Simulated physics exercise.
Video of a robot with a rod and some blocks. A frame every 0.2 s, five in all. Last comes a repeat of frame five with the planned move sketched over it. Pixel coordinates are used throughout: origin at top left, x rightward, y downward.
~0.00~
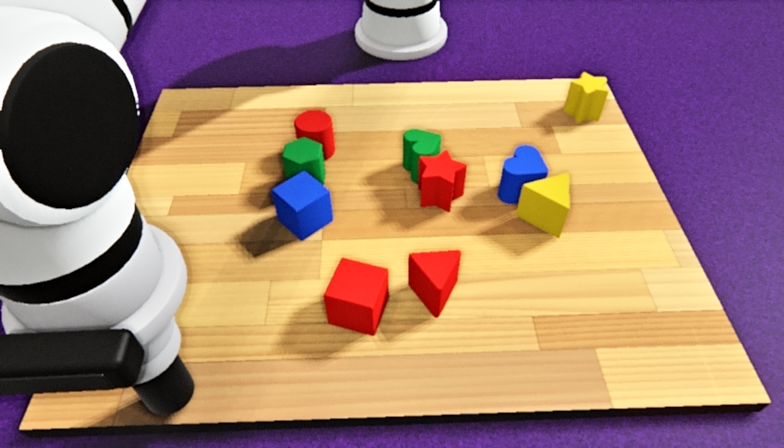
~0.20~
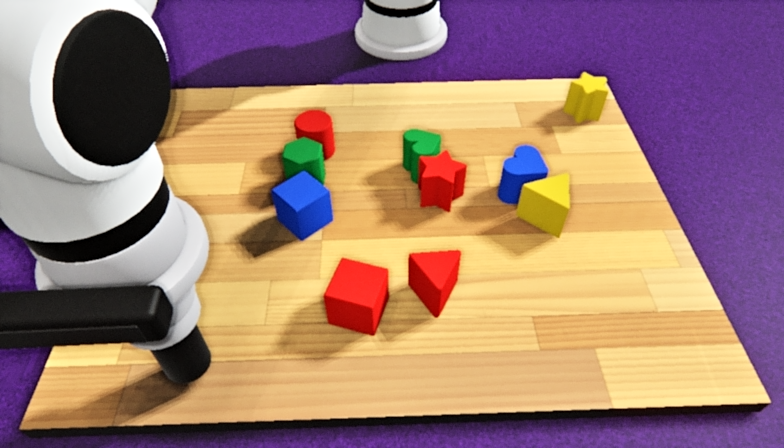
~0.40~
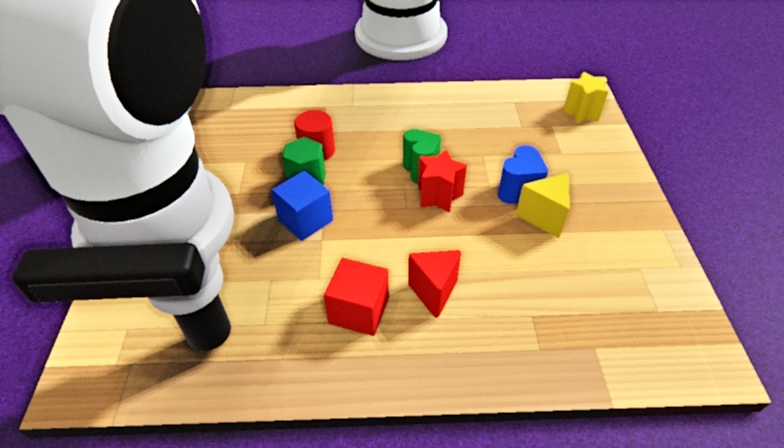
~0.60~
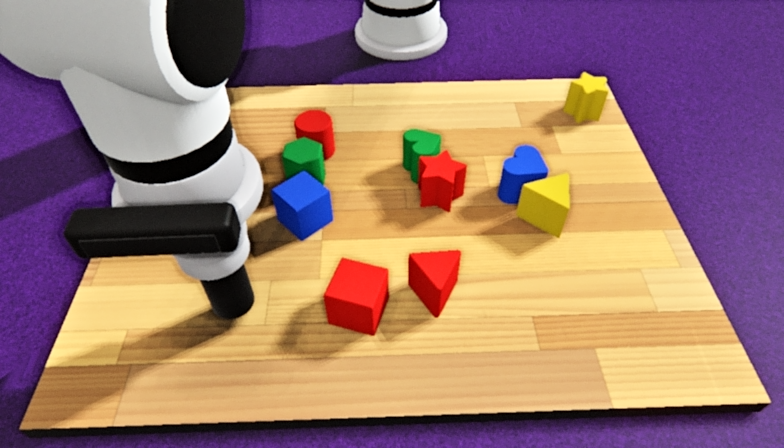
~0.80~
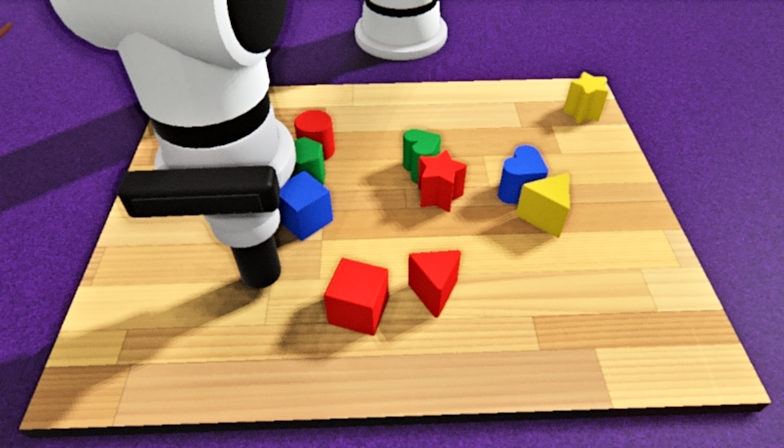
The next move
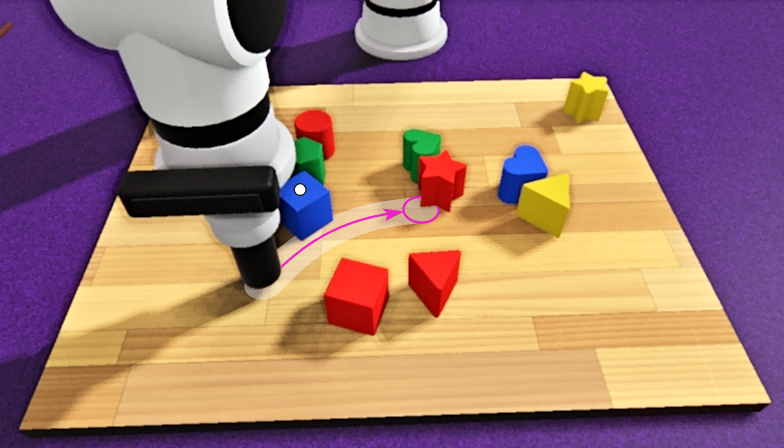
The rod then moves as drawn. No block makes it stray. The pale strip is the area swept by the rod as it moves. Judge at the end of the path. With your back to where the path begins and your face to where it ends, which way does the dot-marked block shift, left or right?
It shifts leftward.
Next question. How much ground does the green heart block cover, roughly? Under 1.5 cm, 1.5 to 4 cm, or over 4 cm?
Short of 1.5 cm.
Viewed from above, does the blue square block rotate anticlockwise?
Yes, that is what happens.
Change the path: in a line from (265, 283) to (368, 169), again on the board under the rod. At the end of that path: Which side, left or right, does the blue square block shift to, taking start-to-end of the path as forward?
The shift is to the left of that direction.
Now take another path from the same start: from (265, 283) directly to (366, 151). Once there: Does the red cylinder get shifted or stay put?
The red cylinder will be pushed away from where it stands.
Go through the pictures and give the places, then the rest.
Tip of the rod (172, 394), middles of tops, blue square block (300, 190), green hexagonal block (302, 150), green heart block (422, 140), red star (442, 165), in the first picture.
Rod (189, 364), nothing pushed, in the second picture.
Rod (210, 333), nothing pushed, in the third picture.
Rod (234, 303), nothing pushed, in the fourth picture.
Rod (262, 274), blue square block (300, 190), green hexagonal block (302, 150), green heart block (422, 140), red star (442, 165), in the fifth picture.
The line goes from (265, 283) via (311, 244) and (364, 219), ending at (421, 209); the dot is on the blue square block.
On the path given first. One third of the way, rod (309, 234); blue square block (305, 180), turned 20° anticlockwise; green hexagonal block (301, 148).
Two thirds of the way, rod (363, 210); blue square block (313, 173), turned 60° anticlockwise; green hexagonal block (300, 147).
At the end, rod (422, 200); blue square block (313, 173), turned 60° anticlockwise; green hexagonal block (300, 147); green heart block unmoved; red star (453, 160), turned 15° anticlockwise.
